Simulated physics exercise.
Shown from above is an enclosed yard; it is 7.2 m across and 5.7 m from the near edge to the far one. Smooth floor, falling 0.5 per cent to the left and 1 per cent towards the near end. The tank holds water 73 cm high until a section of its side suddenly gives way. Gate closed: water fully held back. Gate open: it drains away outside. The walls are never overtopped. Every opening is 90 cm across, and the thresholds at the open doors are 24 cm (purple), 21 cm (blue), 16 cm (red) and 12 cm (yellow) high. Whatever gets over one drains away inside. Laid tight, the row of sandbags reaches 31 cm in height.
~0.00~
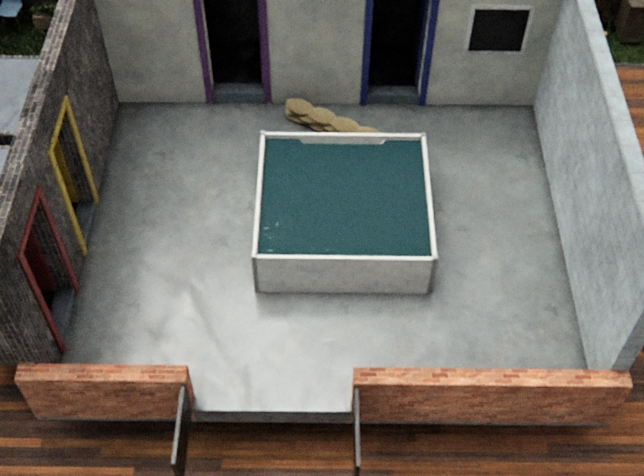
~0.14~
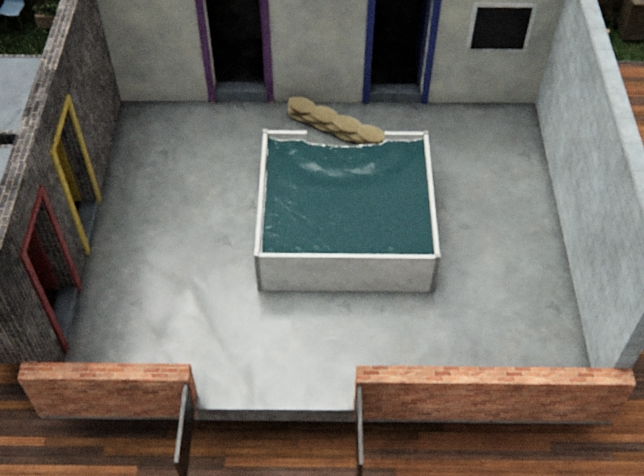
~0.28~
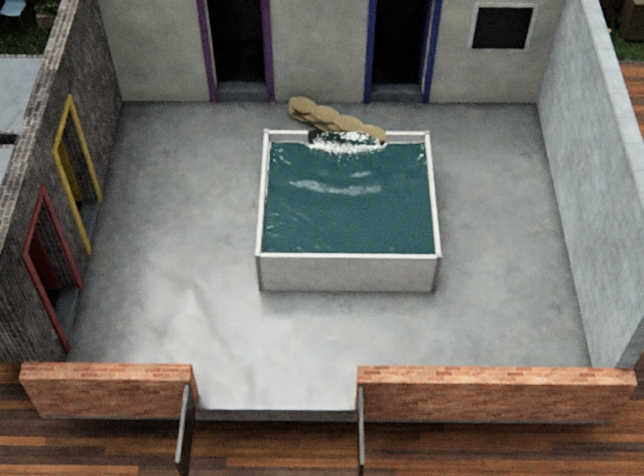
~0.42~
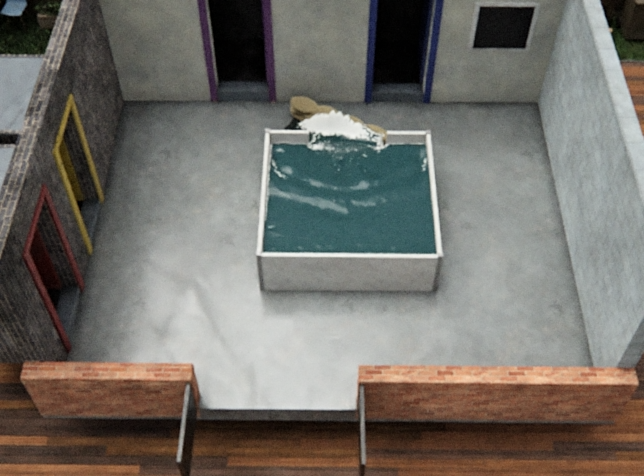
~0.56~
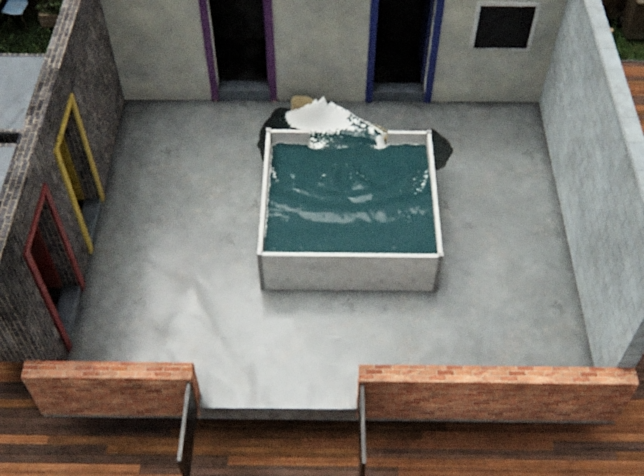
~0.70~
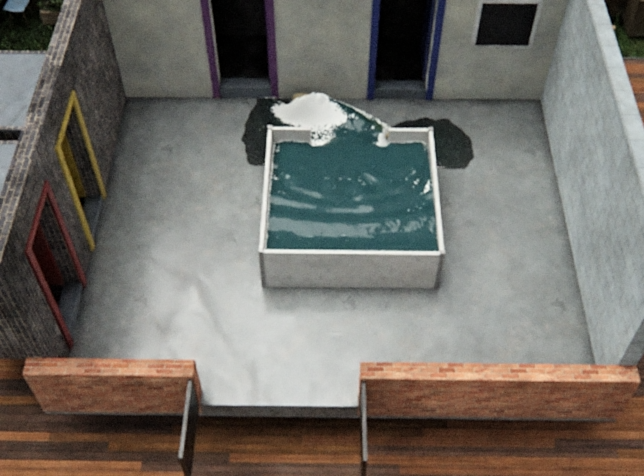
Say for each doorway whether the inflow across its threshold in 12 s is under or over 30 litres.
In order: At the purple door the amount will not overshoot the limit, at the blue door the amount will not overshoot the limit, at the red door the amount will not overshoot the limit, at the yellow door the amount will not overshoot the limit.
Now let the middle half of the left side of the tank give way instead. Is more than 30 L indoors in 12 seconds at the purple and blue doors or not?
Compared with that limit, purple falls short while blue falls short.
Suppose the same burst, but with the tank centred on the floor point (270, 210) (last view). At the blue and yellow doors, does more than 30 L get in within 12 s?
For the blue door, the amount is acceptable; for the yellow door, the amount is acceptable.
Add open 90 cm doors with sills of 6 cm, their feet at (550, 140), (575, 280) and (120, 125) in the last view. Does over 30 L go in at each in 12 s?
The first one exceeds it, the second one doesn't reach it, and the third one exceeds it.
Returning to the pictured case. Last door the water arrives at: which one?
Red.
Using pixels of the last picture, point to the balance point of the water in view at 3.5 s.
(317, 186).
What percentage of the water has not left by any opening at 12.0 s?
Around 88 per cent of the water.
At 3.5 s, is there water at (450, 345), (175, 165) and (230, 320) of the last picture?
First spot bone dry, second soaked, third bone dry.
After 1.4 s water covers 25 % of the floor and is deepest (58 cm) near (364, 146); purple door 23 cm at the sill, 0 L in, blue door 20 cm at the sill, 0 L in, red door not reached, yellow door not reached.
After 2.2 s water covers 35 % of the floor and is deepest (50 cm) near (364, 146); purple door 24 cm at the sill, 0 L in, blue door 15 cm at the sill, 0 L in, red door not reached, yellow door not reached.
After 3.5 s water covers 50 % of the floor and is deepest (38 cm) near (364, 146); purple door 16 cm at the sill, 0 L in, blue door 7 cm at the sill, 0 L in, red door 6 cm at the sill, 0 L in, yellow door 12 cm at the sill, 0 L in.
After 7.0 s water covers 90 % of the floor and is deepest (24 cm) near (62, 387); purple door 15 cm at the sill, 1 L in, blue door 8 cm at the sill, 0 L in, red door 6 cm at the sill, 0 L in, yellow door 12 cm at the sill, 5 L in.
After 12.0 s water covers 95 % of the floor and is deepest (15 cm) near (539, 214); purple door 8 cm at the sill, 1 L in, blue door 7 cm at the sill, 0 L in, red door 13 cm at the sill, 1 L in, yellow door 9 cm at the sill, 6 L in.
